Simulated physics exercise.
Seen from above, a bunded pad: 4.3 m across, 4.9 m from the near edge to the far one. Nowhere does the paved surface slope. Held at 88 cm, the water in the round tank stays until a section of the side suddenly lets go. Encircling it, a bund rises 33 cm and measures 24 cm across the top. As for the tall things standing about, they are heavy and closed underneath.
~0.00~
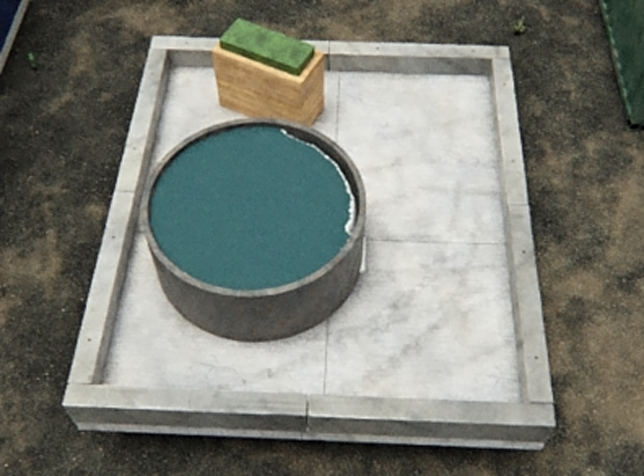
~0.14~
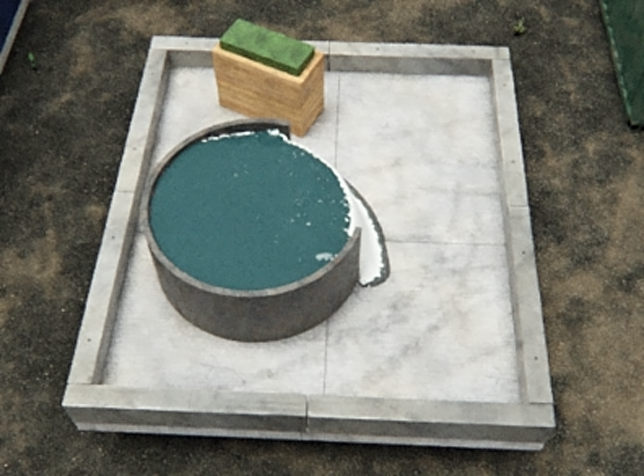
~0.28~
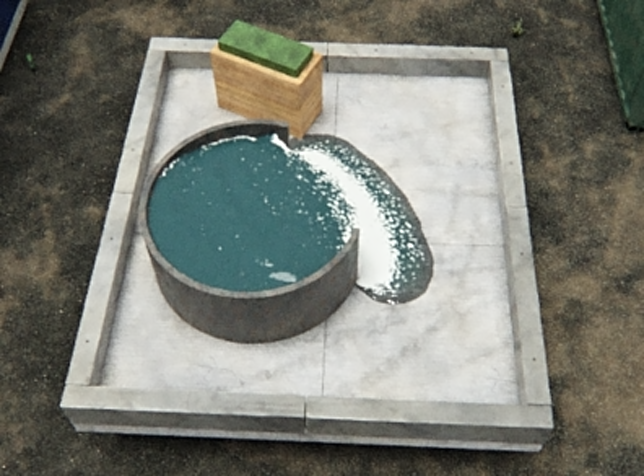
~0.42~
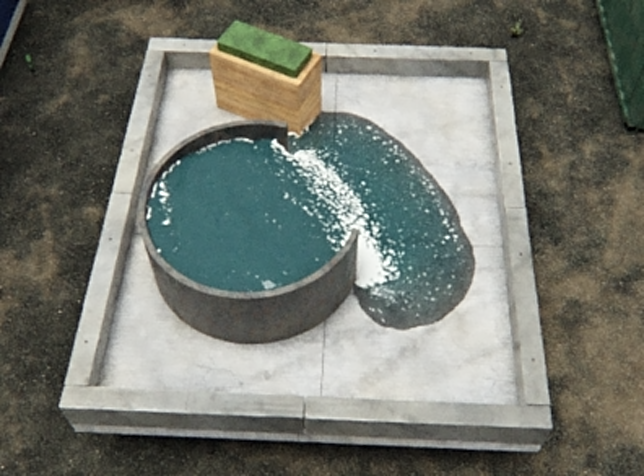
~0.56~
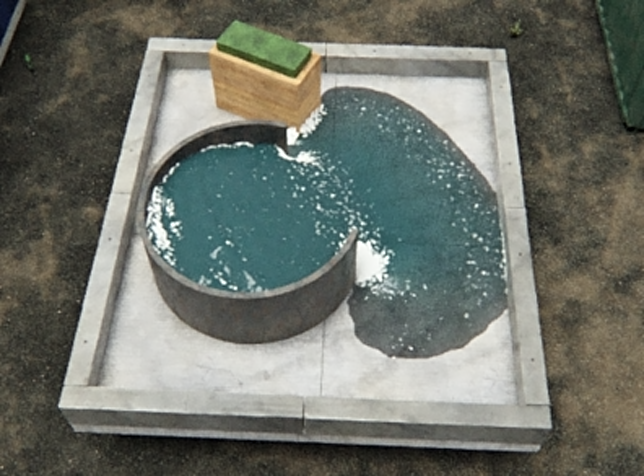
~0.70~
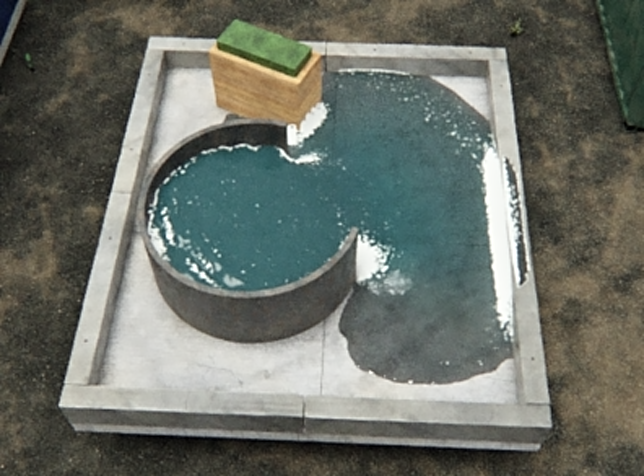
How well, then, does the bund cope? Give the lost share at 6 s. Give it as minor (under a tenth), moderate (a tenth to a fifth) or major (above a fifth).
Escaping is a middling share, one to two tenths.
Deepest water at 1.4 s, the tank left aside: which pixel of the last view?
Around (471, 78).
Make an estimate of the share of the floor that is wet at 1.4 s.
I'd guess around 60 %.
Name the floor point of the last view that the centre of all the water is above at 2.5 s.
Around (372, 196).
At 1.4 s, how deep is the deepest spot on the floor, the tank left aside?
82 cm or so.
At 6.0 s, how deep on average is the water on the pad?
The mean depth is around 15 cm.
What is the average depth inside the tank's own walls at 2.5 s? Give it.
Roughly 26 centimetres.
After 1.1 s water covers 50 % of the floor and is deepest (72 cm) near (484, 79); 0 % is over the wall.
After 1.4 s water covers 55 % of the floor and is deepest (82 cm) near (471, 78); 2 % is over the wall.
After 2.5 s water covers 65 % of the floor and is deepest (51 cm) near (484, 79); 10 % is over the wall.
After 4.0 s water covers 80 % of the floor and is deepest (39 cm) near (313, 73); 12 % is over the wall.
After 6.0 s water covers 85 % of the floor and is deepest (36 cm) near (97, 397); 12 % is over the wall.
